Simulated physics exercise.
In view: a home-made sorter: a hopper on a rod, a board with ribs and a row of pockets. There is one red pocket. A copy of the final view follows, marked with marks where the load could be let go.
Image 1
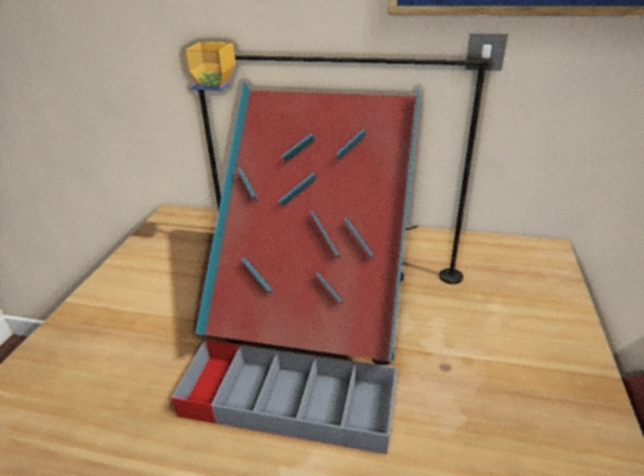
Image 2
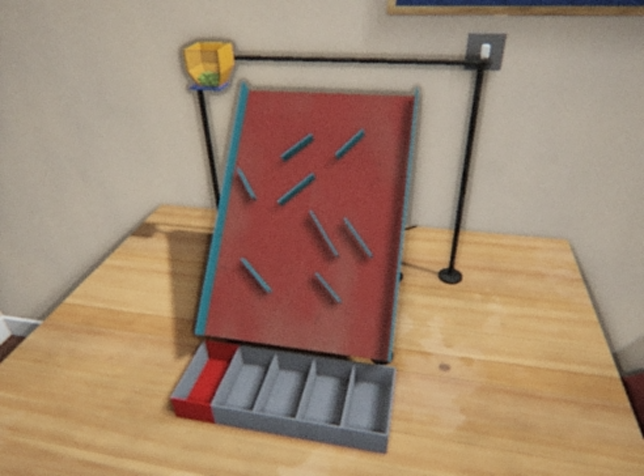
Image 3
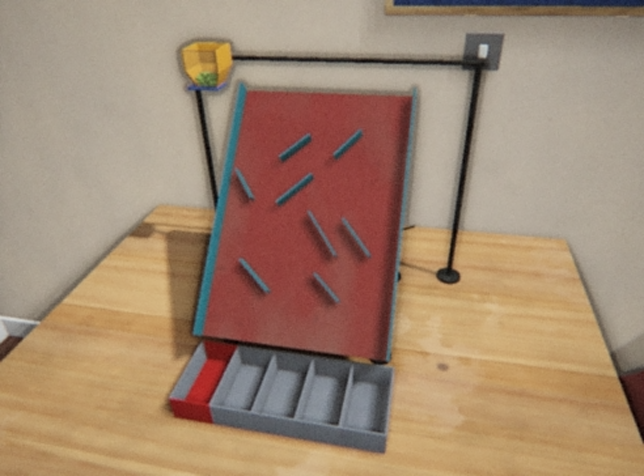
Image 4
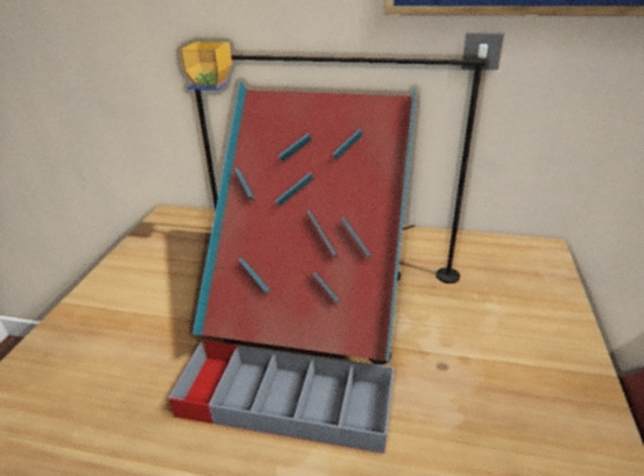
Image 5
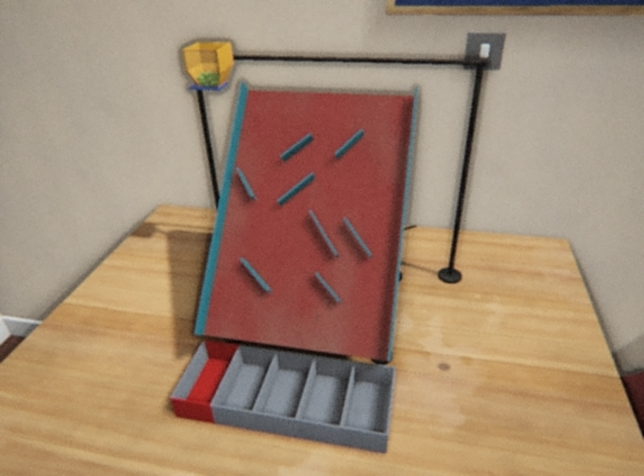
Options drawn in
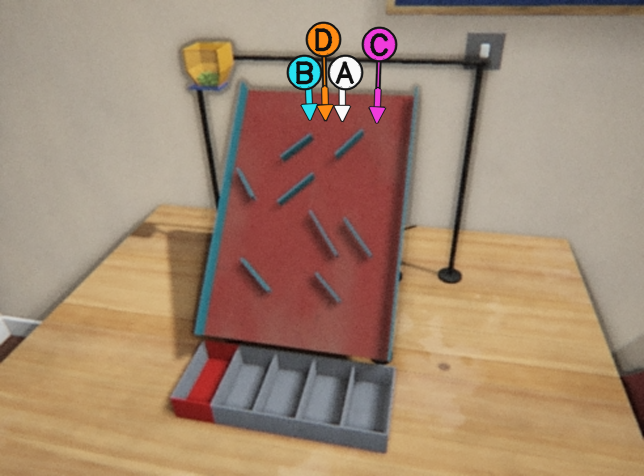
The footage shows a tilted red board with short ribs, a yellow hopper on a black rod at its upper left, and a row of five pockets below, the leftmost red; apart from slight shifts in the view, nothing moves.
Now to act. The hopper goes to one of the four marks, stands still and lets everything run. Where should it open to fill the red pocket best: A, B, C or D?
Mark A.
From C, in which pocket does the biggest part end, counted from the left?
The fifth.
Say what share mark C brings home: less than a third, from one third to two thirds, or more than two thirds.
Mark C gives less than a third.
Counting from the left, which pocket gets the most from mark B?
The third from the left.
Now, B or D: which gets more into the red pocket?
Mark D.
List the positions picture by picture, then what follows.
In the first frame, hopper (213, 78), dried peas, door shut.
In the second frame, ribs (281, 157) to (311, 134), (336, 155) to (363, 130), (237, 168) to (252, 197).
In the third frame, ribs (276, 202) to (311, 173), (308, 211) to (335, 255), (343, 218) to (370, 256).
In the fourth frame, ribs (239, 258) to (266, 291), (314, 273) to (338, 301).
In the fifth frame, red pocket (193, 409), number 1 of 5 from the left.
On the marked copy, mark A meets the board at (342, 115); mark B meets the board at (309, 114); mark C meets the board at (376, 117); mark D meets the board at (325, 114).
If A is chosen, roughly a third in the red pocket, roughly two thirds in other pockets, just a few outside the box.
If B is chosen, not one piece in the red pocket, almost all in other pockets, just a few outside the box.
If C is chosen, just a few in the red pocket, almost all in other pockets, just a few outside the box.
If D is chosen, about a tenth in the red pocket, the larger part in other pockets, just a few outside the box.
